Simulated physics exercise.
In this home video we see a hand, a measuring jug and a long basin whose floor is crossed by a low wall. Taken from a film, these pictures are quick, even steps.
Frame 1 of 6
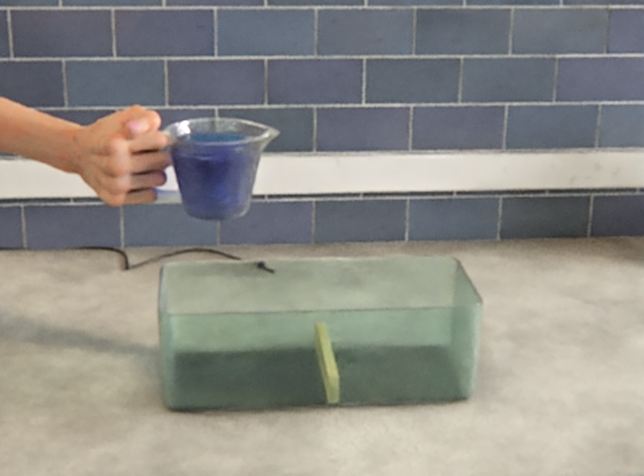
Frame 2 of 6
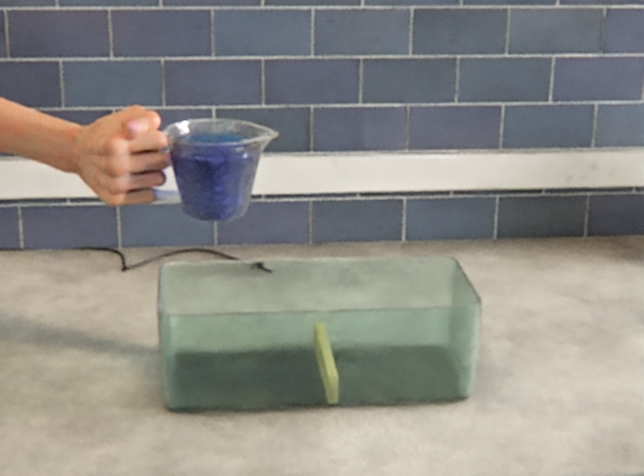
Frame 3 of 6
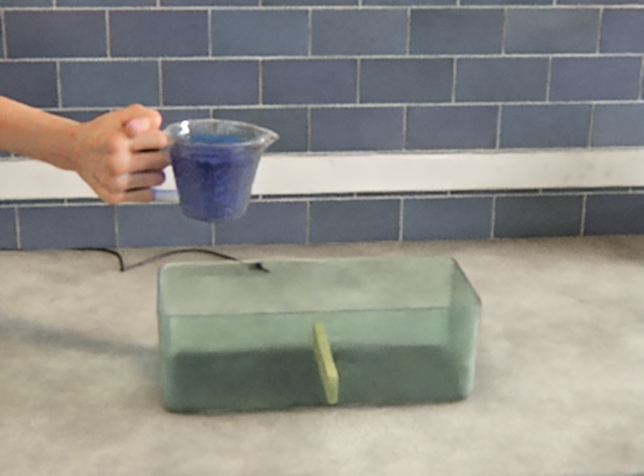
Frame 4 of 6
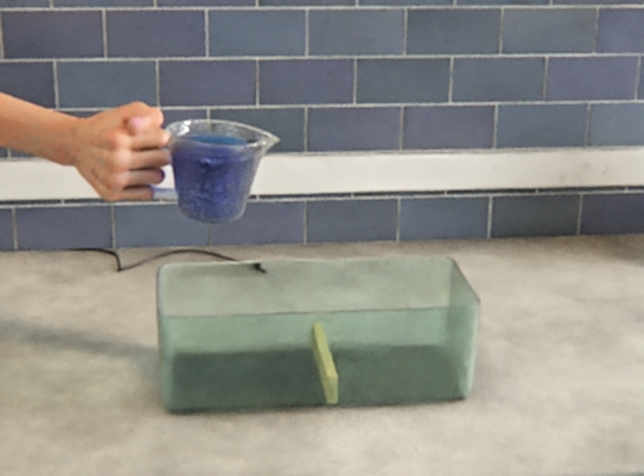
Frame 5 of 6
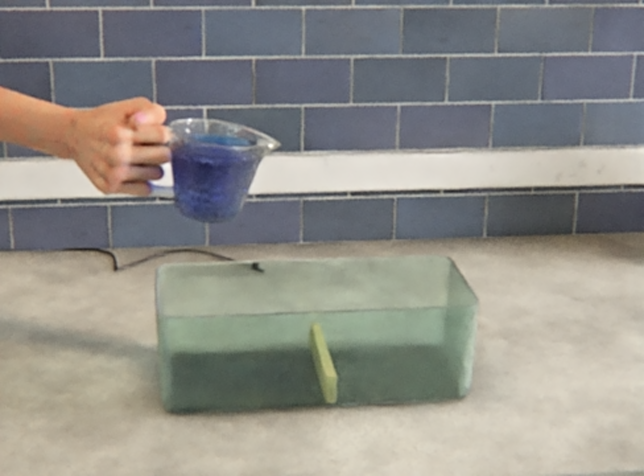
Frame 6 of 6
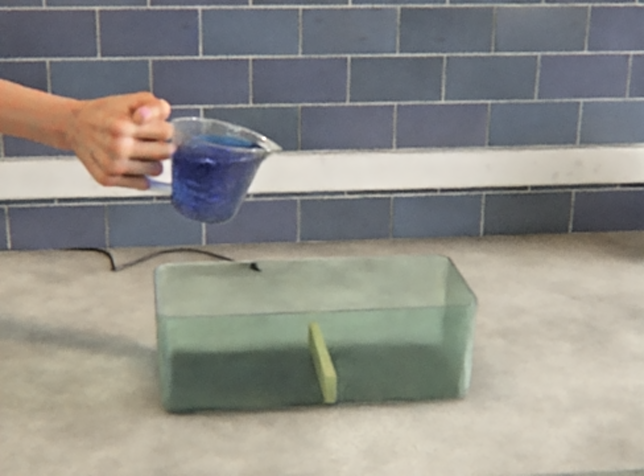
A hand held a clear measuring jug of blue liquid above a long greenish basin with a low wall across its floor, then slowly tilted the jug slightly to the right.
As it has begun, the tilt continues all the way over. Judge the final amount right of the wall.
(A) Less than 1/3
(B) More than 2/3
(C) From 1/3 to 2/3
The answer is C.
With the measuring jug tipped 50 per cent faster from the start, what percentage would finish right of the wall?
I'd say roughly 35 in every hundred ends up there.
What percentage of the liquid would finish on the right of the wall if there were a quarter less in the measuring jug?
Near 25 %.
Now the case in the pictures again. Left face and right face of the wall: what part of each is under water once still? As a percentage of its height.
Left 20 per cent, right 20.
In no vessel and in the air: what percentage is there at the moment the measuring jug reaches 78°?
Somewhere around 30 per cent of it.
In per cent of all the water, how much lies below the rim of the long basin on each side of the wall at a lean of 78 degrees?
Left part: Around 0 %. Right part: Around 15 %.
A moment on, the tilt is 78° and 52 per cent is still to pour, 2 is left of the wall and 17 right of it.
Next, the tilt is 117° and 2 per cent is still to pour, 48 is left of the wall and 45 right of it.
Then the tilt is 122° and 0 per cent is still to pour, 52 is left of the wall and 47 right of it.
Later the tilt is 122° and 0 per cent is still to pour, 52 is left of the wall and 47 right of it.
At rest 52 per cent lies left of the wall, 47 right of it and 1 outside.
